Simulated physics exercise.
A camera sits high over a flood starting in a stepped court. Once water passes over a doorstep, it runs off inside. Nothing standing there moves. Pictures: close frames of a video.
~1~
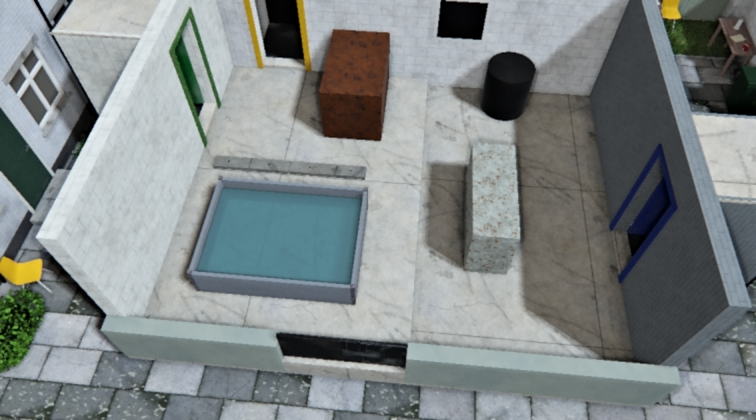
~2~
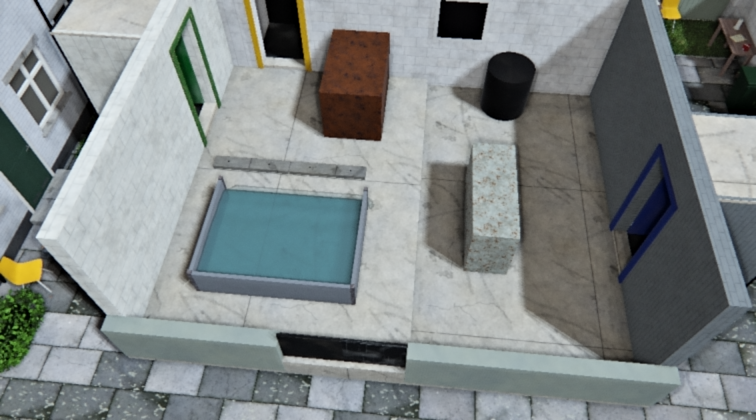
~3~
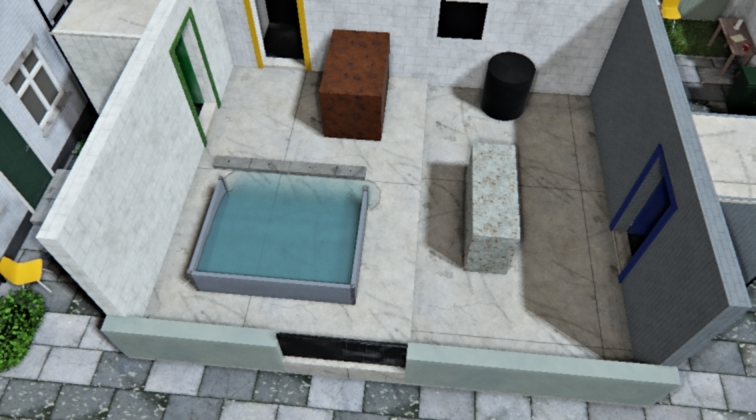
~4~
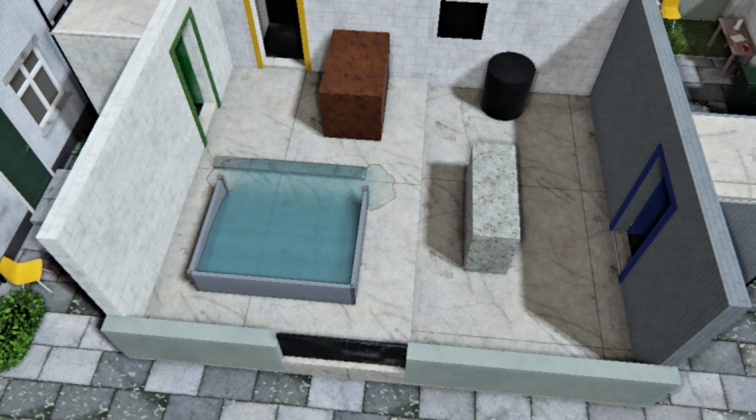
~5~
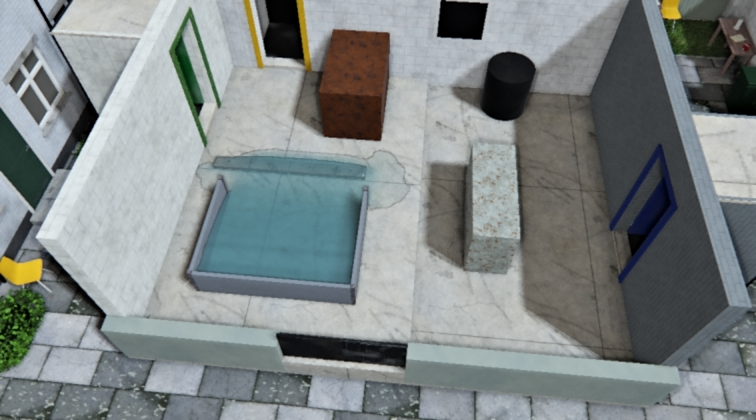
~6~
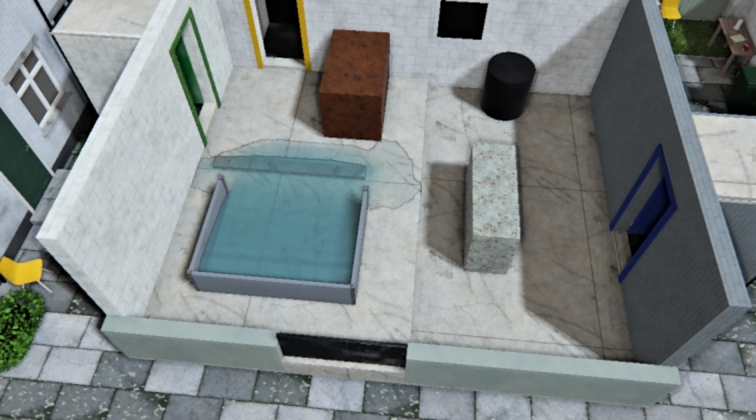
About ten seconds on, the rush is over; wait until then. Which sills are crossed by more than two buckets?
Green door: Two buckets or fewer; blue door: Two buckets or fewer; yellow door: More than two buckets.
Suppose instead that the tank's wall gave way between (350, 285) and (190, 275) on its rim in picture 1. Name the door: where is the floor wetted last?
The door marked yellow is last.
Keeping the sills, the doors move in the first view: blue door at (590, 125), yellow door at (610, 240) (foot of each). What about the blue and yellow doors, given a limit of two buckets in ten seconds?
The blue overflows, and the yellow falls short.
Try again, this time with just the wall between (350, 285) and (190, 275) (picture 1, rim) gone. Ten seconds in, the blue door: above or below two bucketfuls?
What follows is that blue door crosses the line.
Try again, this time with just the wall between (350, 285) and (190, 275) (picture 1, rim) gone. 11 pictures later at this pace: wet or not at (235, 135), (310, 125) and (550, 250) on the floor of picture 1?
As listed: Dry, dry, dry.
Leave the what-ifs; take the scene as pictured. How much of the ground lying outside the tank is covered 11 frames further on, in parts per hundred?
Near 40 in a hundred.
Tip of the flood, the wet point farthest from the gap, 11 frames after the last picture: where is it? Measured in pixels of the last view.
Farthest reach: About (473, 95).
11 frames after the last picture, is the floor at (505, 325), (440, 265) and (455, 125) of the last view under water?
Result, in order: Unflooded / unflooded / waterlogged.
A moment on, water covers 25 % of the floor; the green door wet at the sill, nothing in, the blue door not reached, the yellow door not reached.
Next, water covers 40 % of the floor; the green door wet at the sill, nothing in, the blue door not reached, the yellow door under two buckets in.
Then, water covers 60 % of the floor; the green door wet at the sill, nothing in, the blue door not reached, the yellow door over two buckets in.
Later, water covers 70 % of the floor; the green door wet at the sill, nothing in, the blue door wet at the sill, nothing in, the yellow door far over two buckets in.
In the end, water covers 90 % of the floor; the green door wet at the sill, nothing in, the blue door wet at the sill, nothing in, the yellow door far over two buckets in.
